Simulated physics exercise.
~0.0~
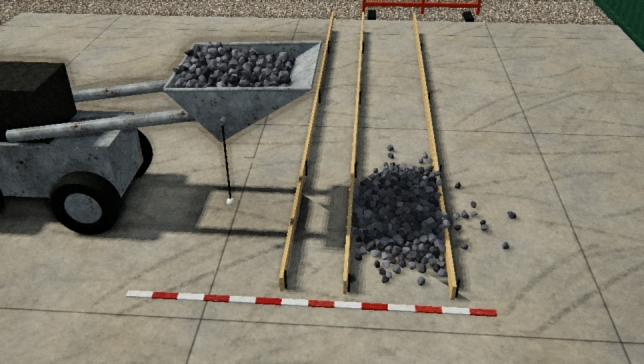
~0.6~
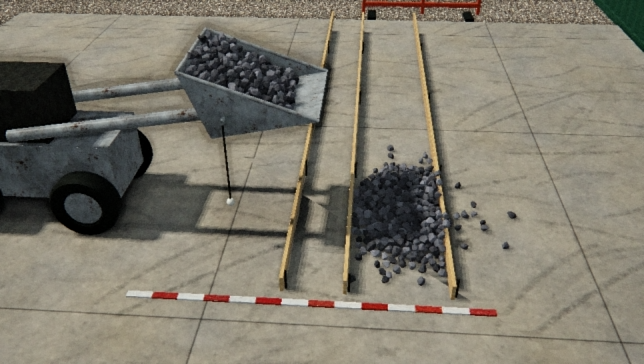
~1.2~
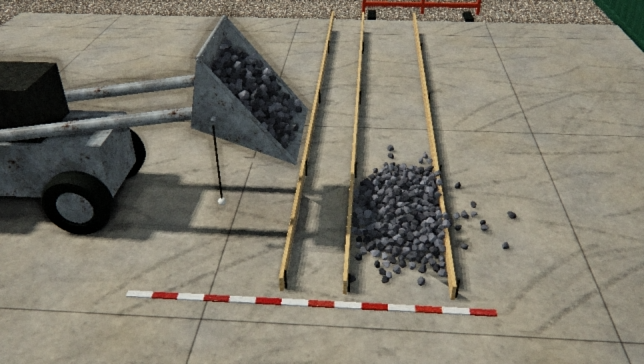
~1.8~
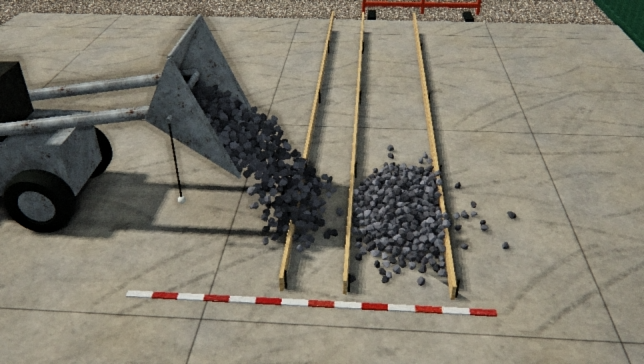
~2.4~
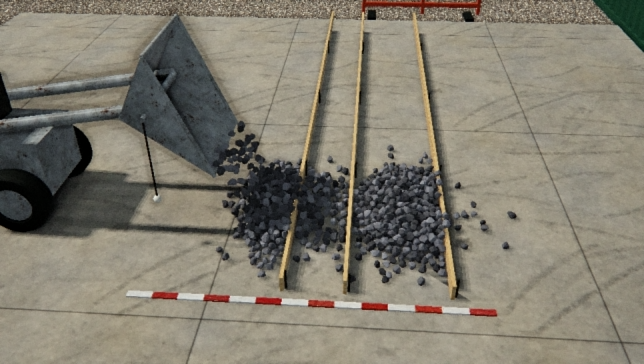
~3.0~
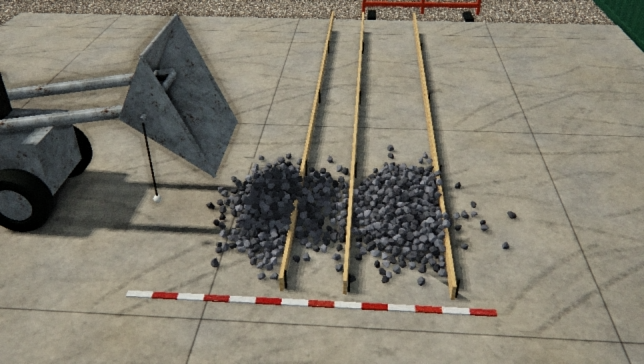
To begin with, a compact loader at the left holds a bucket full of dark stones above a concrete floor, while an earlier pile lies between the middle and right wooden planks, with a few strays beyond. The bucket tips forward steeply, and its stones slide toward the lip. As the machine draws back to the left, they pour out in a stream around the leftmost plank. The last stones drop as the bucket empties. The loader then stays still, with most of the new heap left of the planks, some in the nearer bay, and the earlier pile looking unchanged.
